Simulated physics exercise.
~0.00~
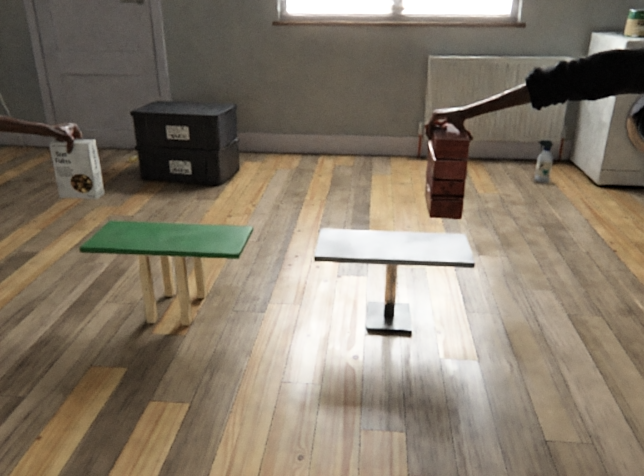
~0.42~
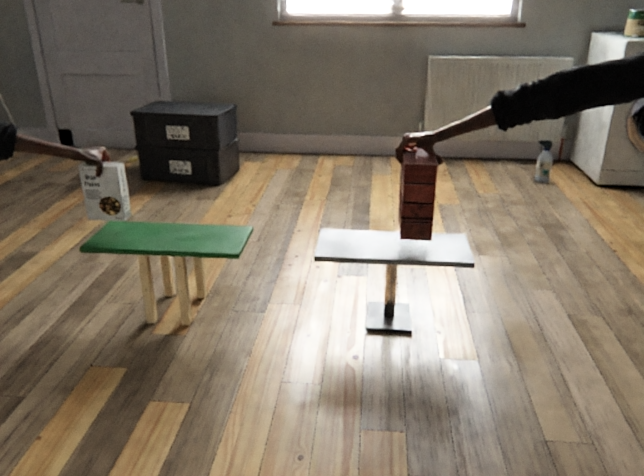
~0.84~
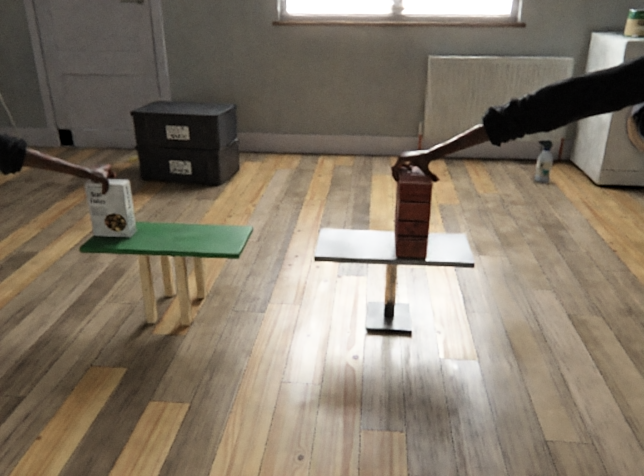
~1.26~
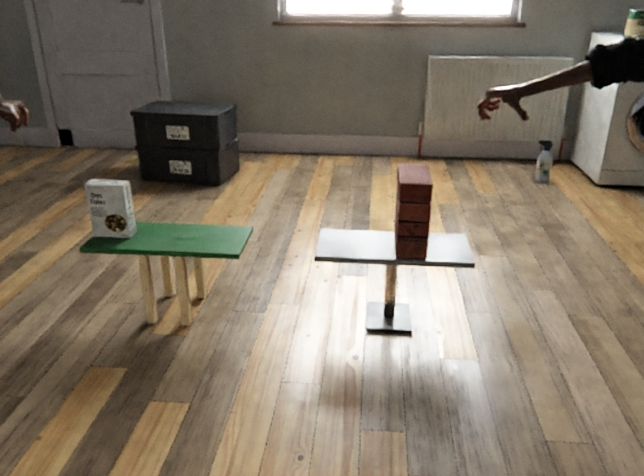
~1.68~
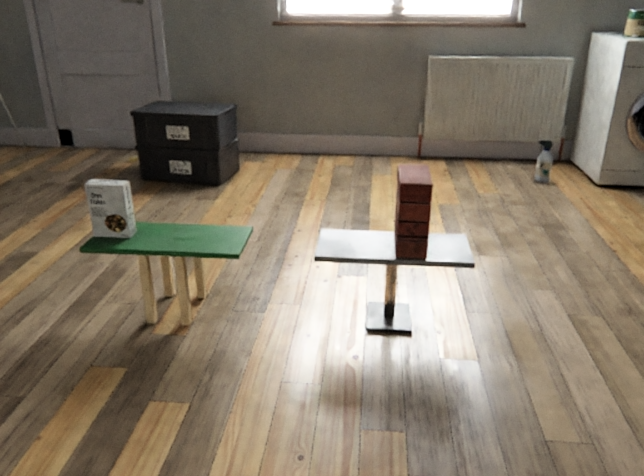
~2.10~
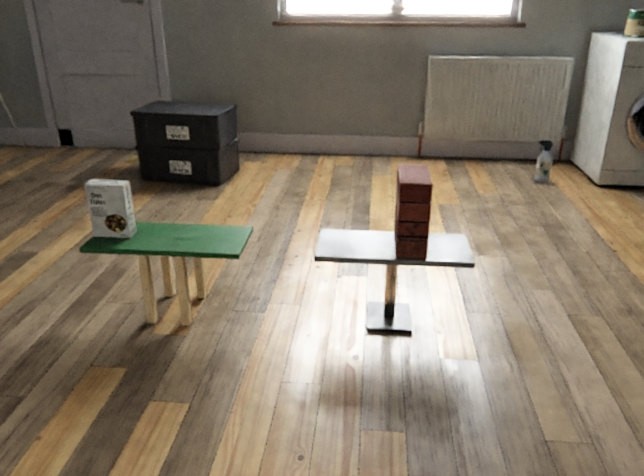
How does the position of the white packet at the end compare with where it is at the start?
At the start the packet is held by a hand off to the left of the green small table. At the end it stands upright on the left end of the tabletop, further right and lower in view, with no hand on it.
